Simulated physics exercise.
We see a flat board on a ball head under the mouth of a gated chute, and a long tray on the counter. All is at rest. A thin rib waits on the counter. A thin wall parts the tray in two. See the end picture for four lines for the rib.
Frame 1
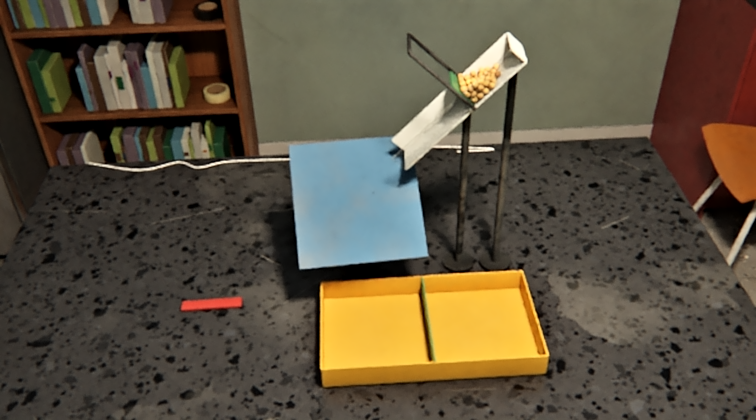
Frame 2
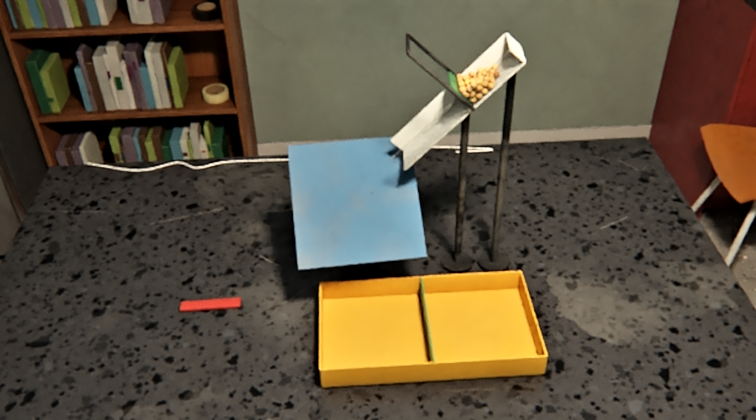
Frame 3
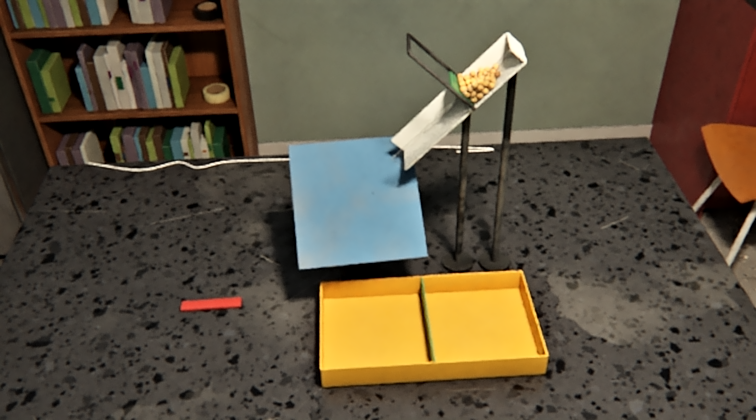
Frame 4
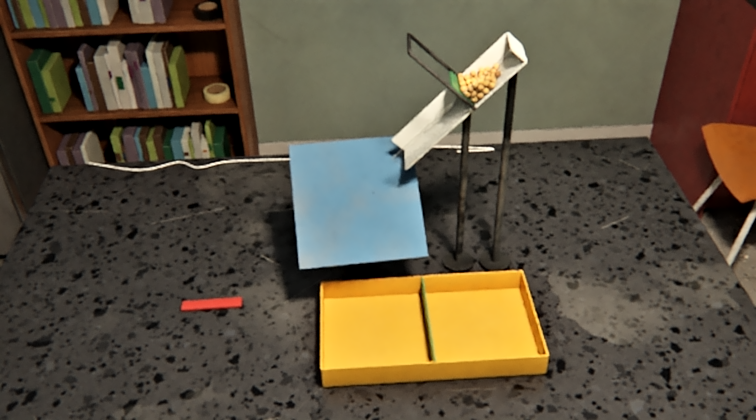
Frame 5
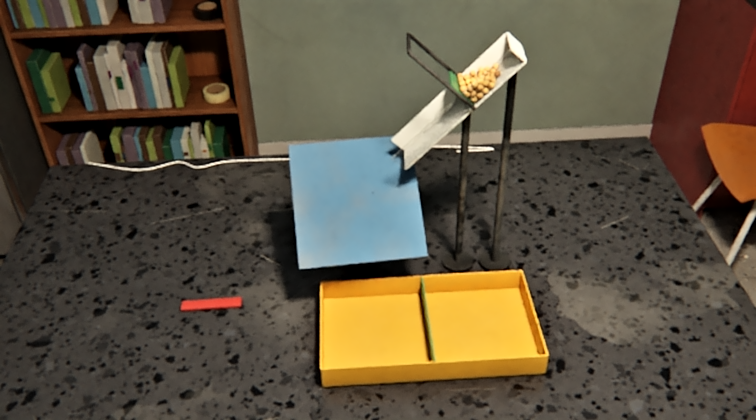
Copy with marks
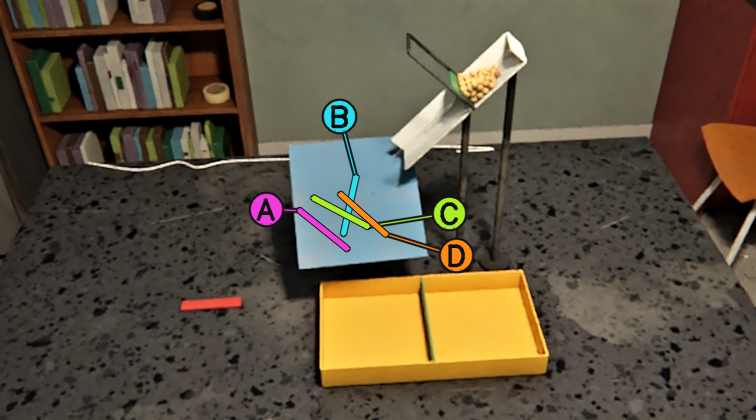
Round wooden beads sit still behind a gate in a sloping chute above a tilted blue board.
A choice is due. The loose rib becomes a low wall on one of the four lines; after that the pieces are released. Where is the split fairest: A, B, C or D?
I would pick line D.
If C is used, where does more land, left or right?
The left half.
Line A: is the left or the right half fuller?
More lands on the left.
On the marked copy, line A from (299, 210) to (346, 248); line B from (355, 177) to (343, 233); line C from (313, 198) to (367, 226); line D from (340, 194) to (385, 234).
Choosing A, of what is caught, every piece in the left half, not one piece in the right.
Choosing B, of what is caught, every piece in the left half, not one piece in the right.
Choosing C, of what is caught, almost all in the left half, about a tenth in the right.
Choosing D, of what is caught, roughly half in the left half, roughly half in the right.
